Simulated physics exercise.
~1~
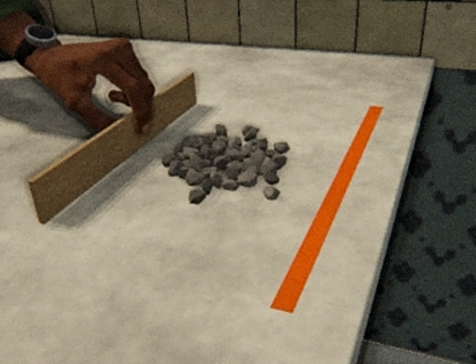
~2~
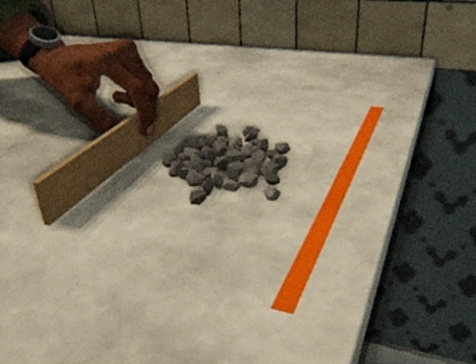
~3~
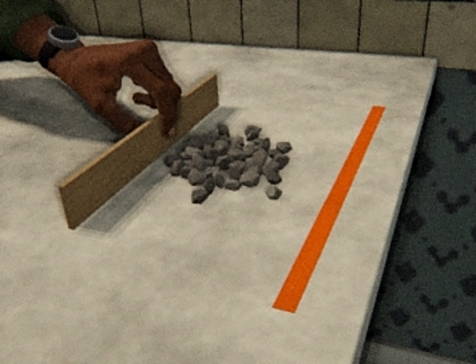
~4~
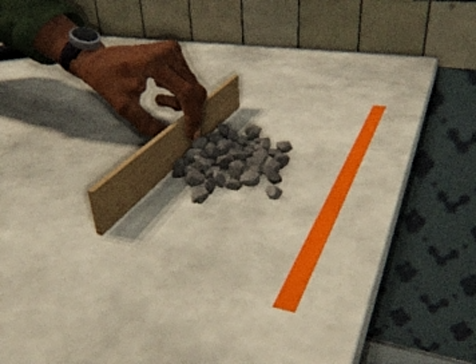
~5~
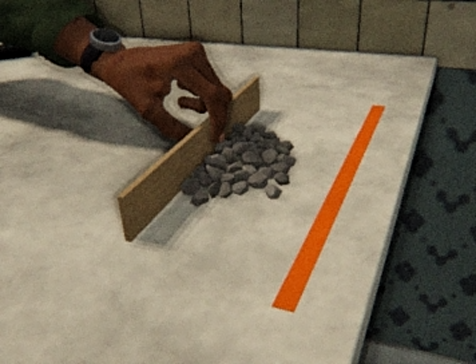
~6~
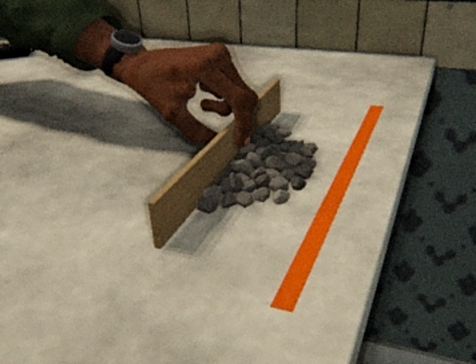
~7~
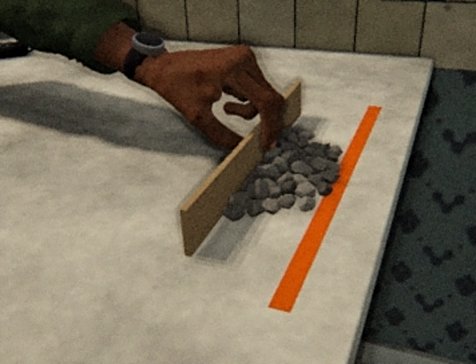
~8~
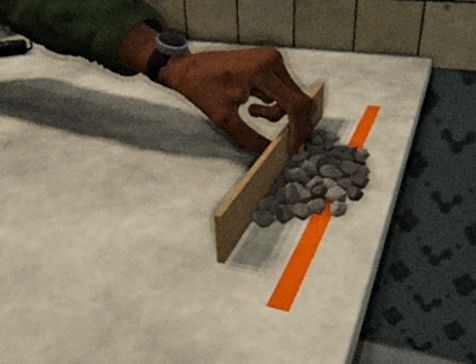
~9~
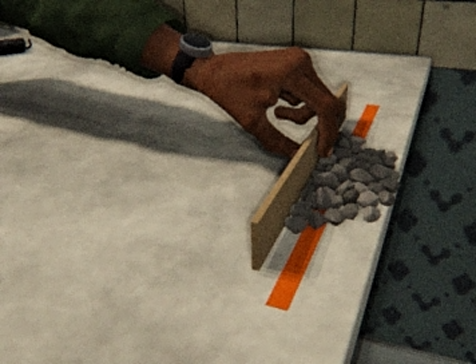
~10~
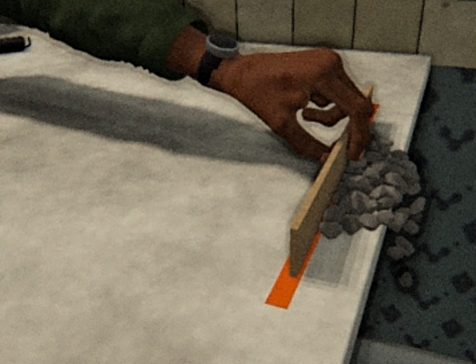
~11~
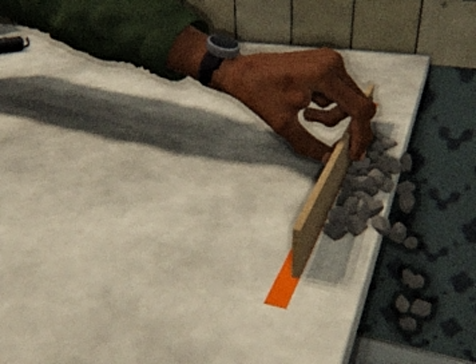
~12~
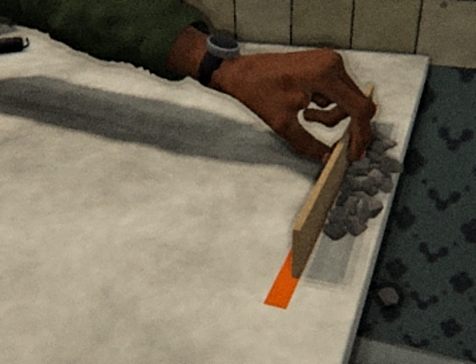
Hand pushing grey pebbles rightward with an upright strip across an orange line, stopping there as some tumble off the table edge.
